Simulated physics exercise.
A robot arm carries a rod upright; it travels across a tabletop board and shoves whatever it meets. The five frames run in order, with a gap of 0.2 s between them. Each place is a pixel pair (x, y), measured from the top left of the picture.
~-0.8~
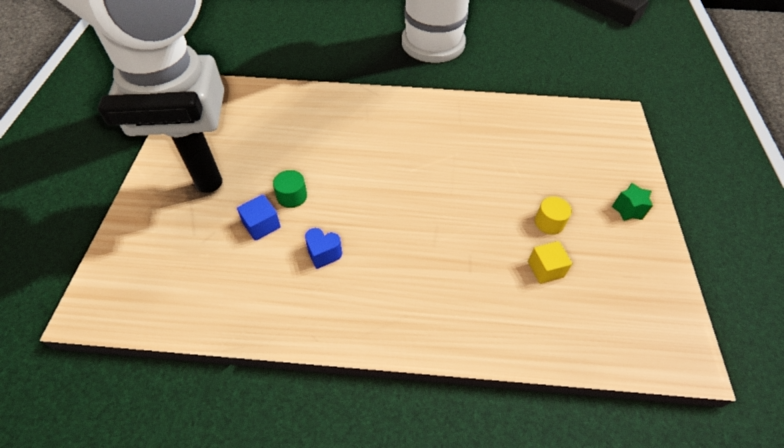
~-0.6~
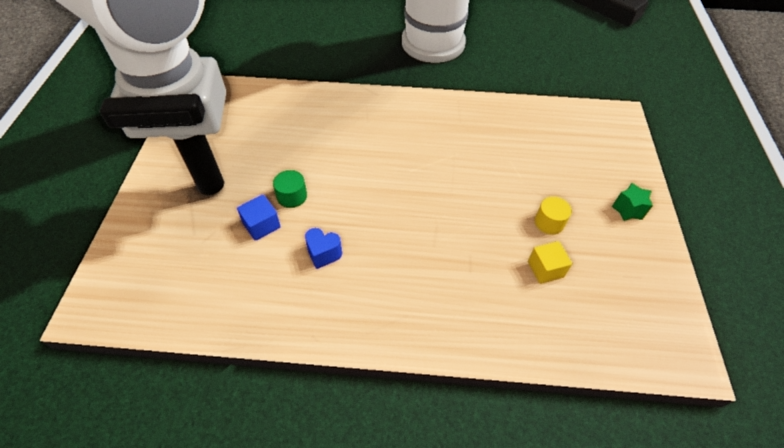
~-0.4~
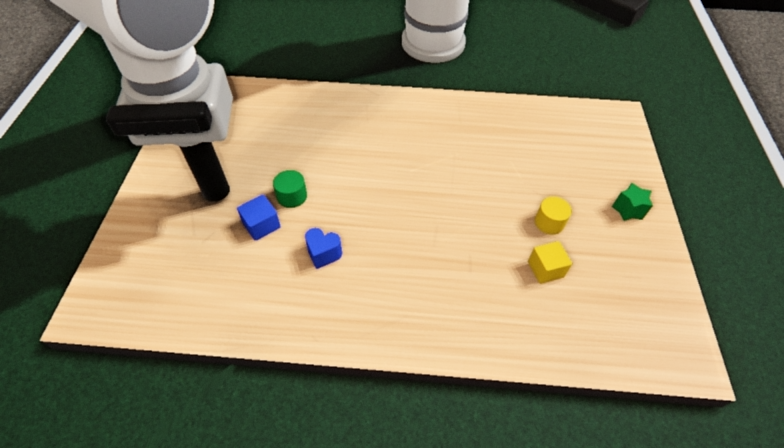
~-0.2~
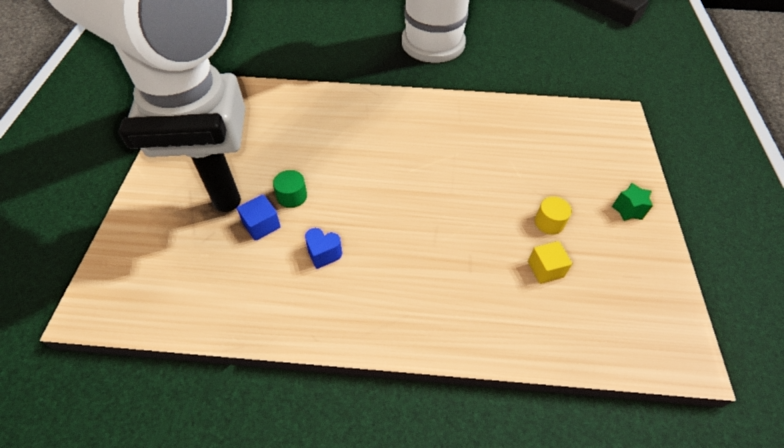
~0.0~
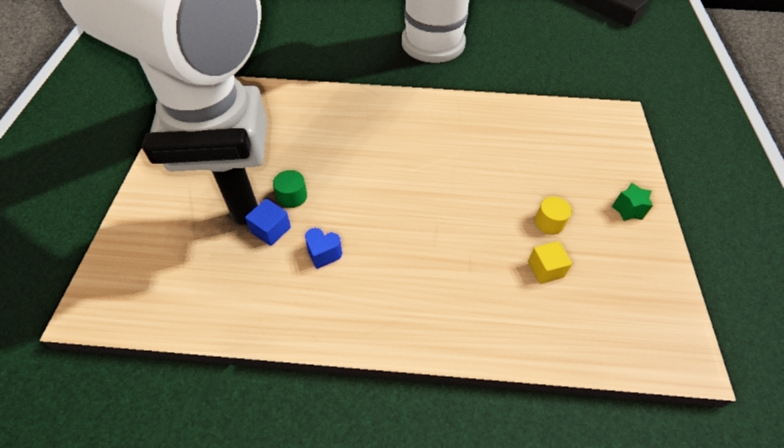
A robot arm with a black rod starts at the upper left of a wooden board, near a blue cube, green cylinder and blue heart. The rod moves slowly down and right, then nudges the cube slightly rightward toward the heart, while the other blocks stay still.
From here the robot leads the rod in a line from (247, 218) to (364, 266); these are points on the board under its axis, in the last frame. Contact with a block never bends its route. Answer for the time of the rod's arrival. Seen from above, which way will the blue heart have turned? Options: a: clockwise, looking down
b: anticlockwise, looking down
Option a.
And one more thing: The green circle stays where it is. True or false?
The statement is correct.
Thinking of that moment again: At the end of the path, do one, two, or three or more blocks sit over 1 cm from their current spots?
The count is two.
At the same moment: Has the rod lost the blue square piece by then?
Final answer: No.
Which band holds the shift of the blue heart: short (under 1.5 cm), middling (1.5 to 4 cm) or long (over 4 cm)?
It will move more than 4 cm.
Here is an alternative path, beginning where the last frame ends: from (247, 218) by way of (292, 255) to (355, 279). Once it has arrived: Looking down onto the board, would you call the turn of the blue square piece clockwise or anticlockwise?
Rotation: Counter-clockwise.
On the path given first. One third of the way, rod at (284, 229); blue square piece at (308, 228); blue heart at (333, 246), turned 15° clockwise.
Two thirds of the way, rod at (324, 245); blue square piece at (351, 243), turned 20° anticlockwise; blue heart at (373, 266), turned 55° clockwise.
At the end, rod at (364, 262); blue square piece at (394, 258), turned 35° anticlockwise; green circle still; blue heart at (404, 286), turned 110° clockwise.
